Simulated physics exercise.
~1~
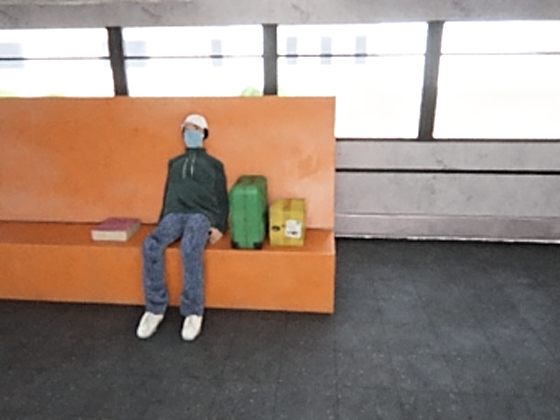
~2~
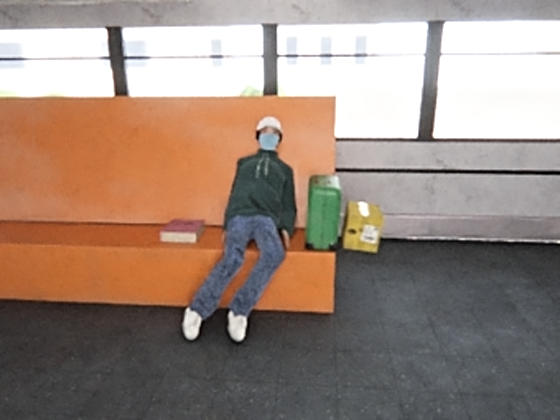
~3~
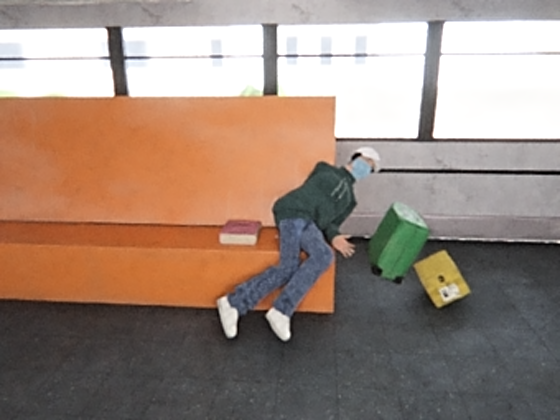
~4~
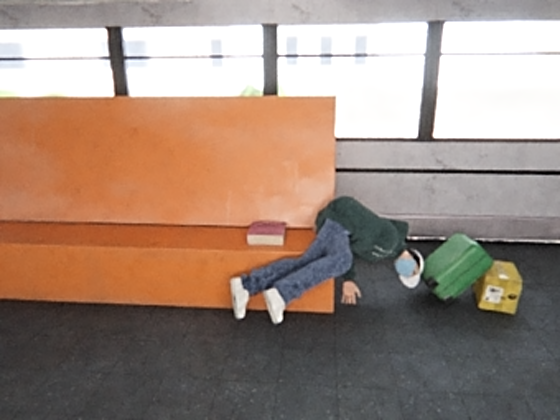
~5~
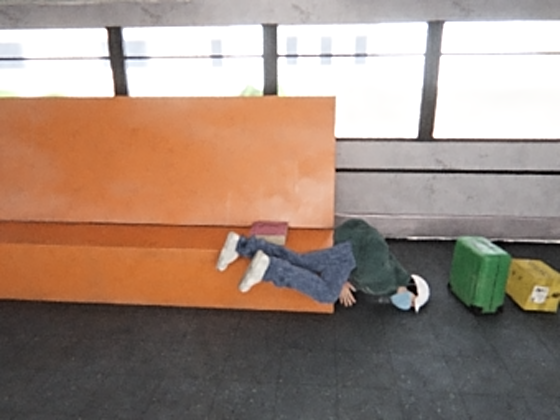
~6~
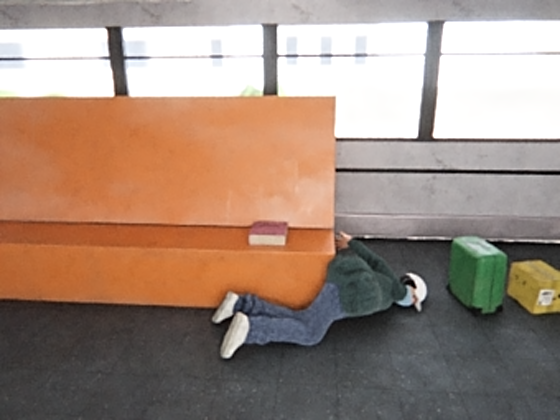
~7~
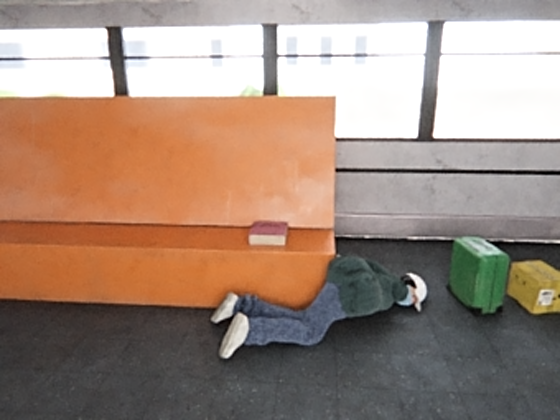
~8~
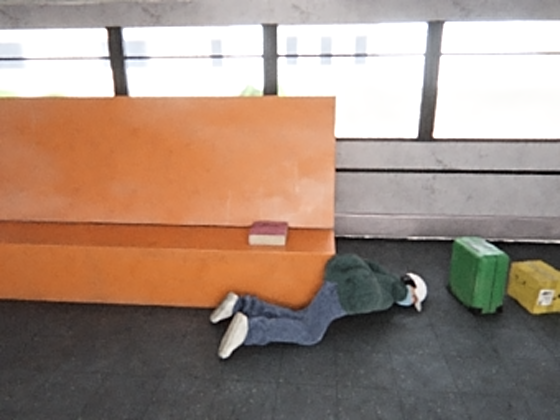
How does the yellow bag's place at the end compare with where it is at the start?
It starts on the orange bench just right of the green case, and it ends on the floor well past the bench's right end, near the right edge of the view.
